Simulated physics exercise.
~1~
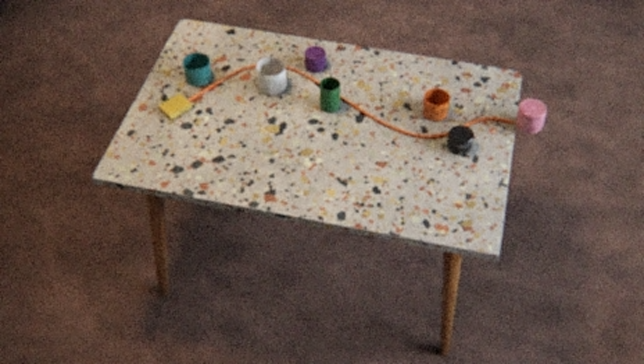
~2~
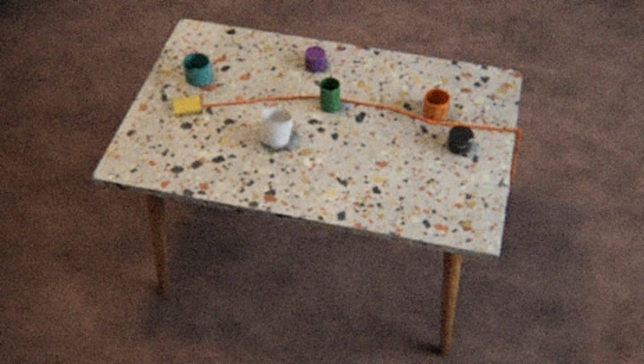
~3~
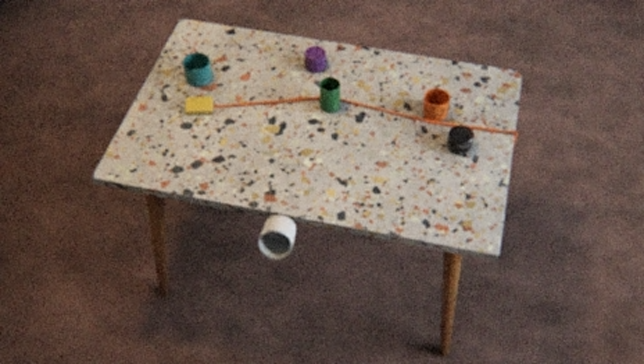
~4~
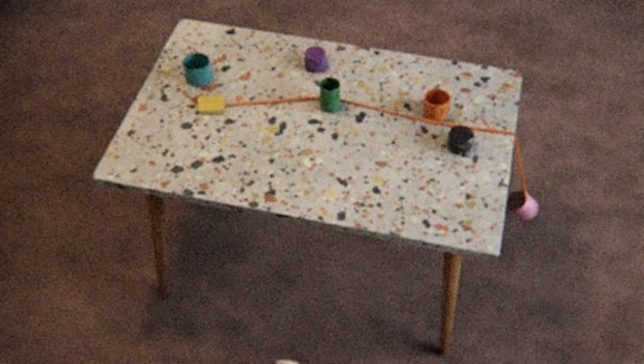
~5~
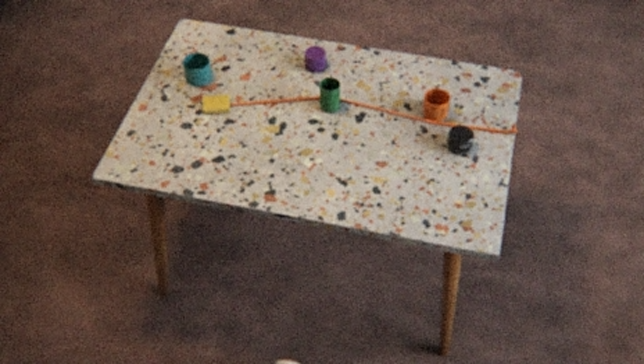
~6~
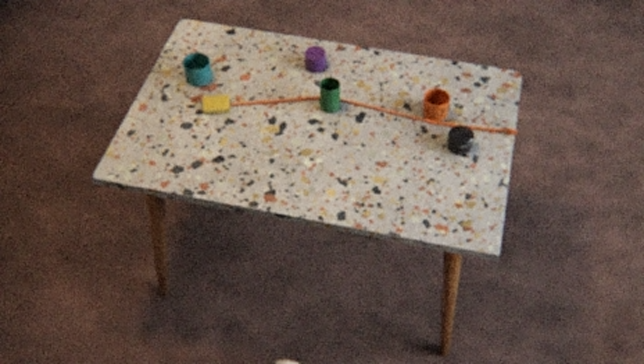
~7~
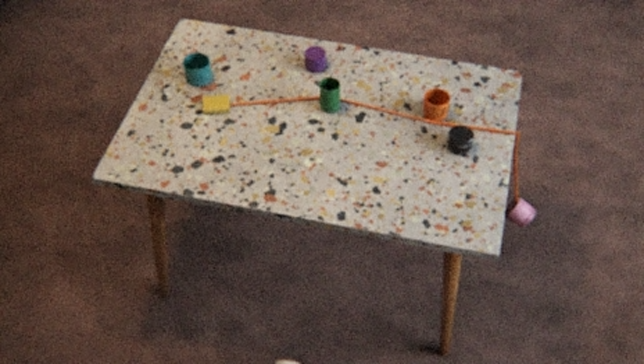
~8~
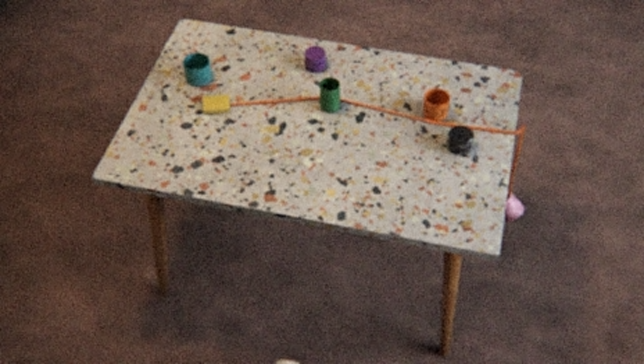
Pink cup falling off a speckled table, tugging a cord and yellow block, white cup dropping, pink one left dangling.
